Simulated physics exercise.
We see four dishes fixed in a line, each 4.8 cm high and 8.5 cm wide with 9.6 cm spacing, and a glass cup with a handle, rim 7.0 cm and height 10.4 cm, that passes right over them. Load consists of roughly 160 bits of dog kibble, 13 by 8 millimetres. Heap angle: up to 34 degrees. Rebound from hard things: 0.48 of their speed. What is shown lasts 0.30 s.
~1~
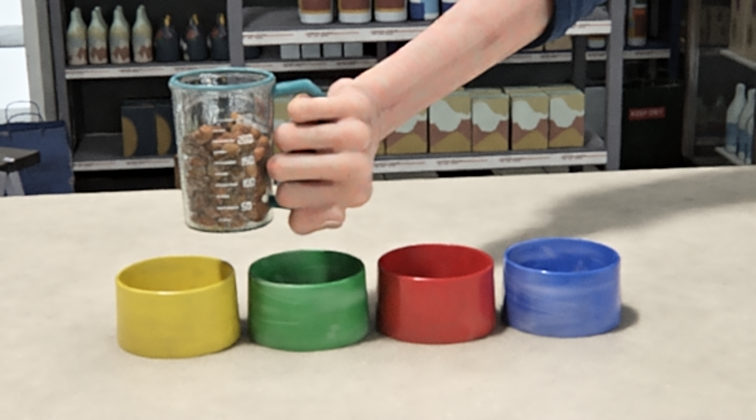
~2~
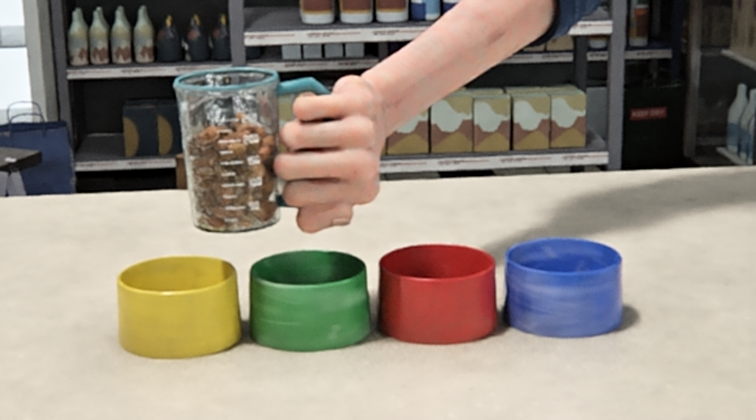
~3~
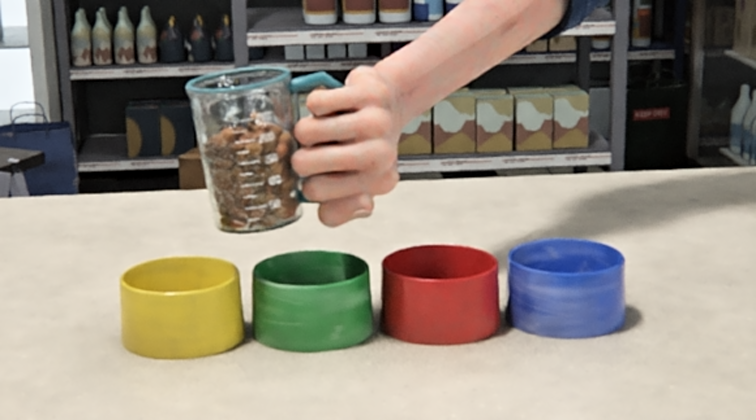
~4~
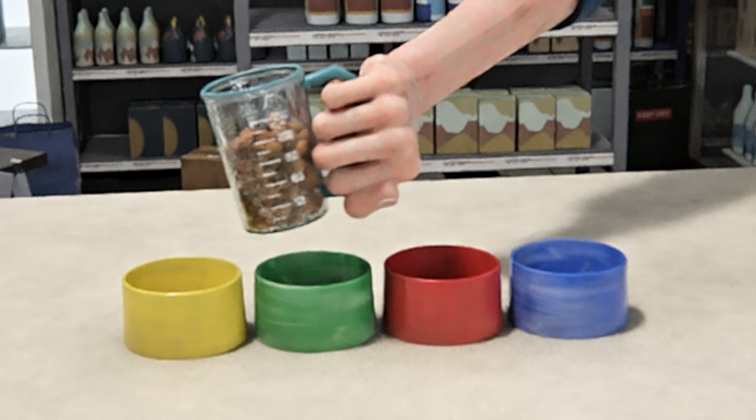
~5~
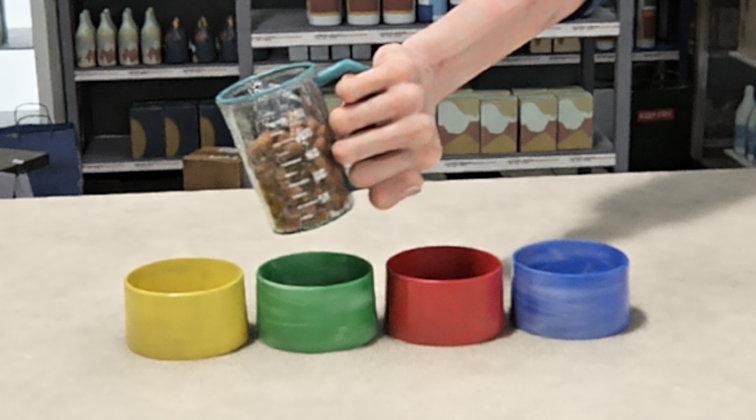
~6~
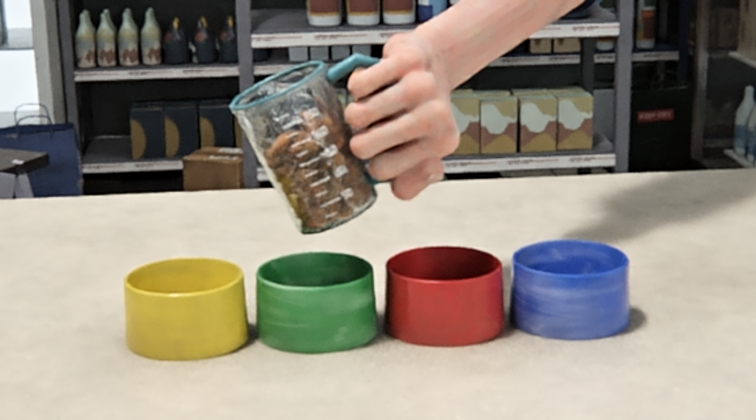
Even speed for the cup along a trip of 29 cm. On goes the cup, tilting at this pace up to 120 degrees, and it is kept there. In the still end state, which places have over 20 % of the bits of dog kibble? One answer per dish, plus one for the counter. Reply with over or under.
Red dish under, blue dish over, green dish under, yellow dish under, counter under.
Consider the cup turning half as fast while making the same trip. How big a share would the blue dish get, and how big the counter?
Blue 100, counter 0.
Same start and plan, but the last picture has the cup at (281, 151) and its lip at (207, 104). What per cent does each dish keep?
Red 80, blue 10, green 0, yellow 0.
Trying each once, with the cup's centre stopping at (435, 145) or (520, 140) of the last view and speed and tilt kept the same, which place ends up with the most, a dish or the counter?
Green, then red.
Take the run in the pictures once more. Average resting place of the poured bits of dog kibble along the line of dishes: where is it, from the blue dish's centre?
I'd say about 1 cm, heading down the x axis.
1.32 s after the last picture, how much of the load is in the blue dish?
About 55 percent.
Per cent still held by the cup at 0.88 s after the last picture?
It comes to about 95 percent.
Then, 0.53 s after the last picture, tilt 72 degrees; cup holds 100 %.
Then, 0.88 s after the last picture, tilt 105 degrees; cup holds 95 %.
Then, 1.32 s after the last picture, tilt 120 degrees; cup holds 40 %, red 5 %, blue 55 %.
In the end, red 5 %, blue 90 %, green 0 %, yellow 0 %, counter 5 %.
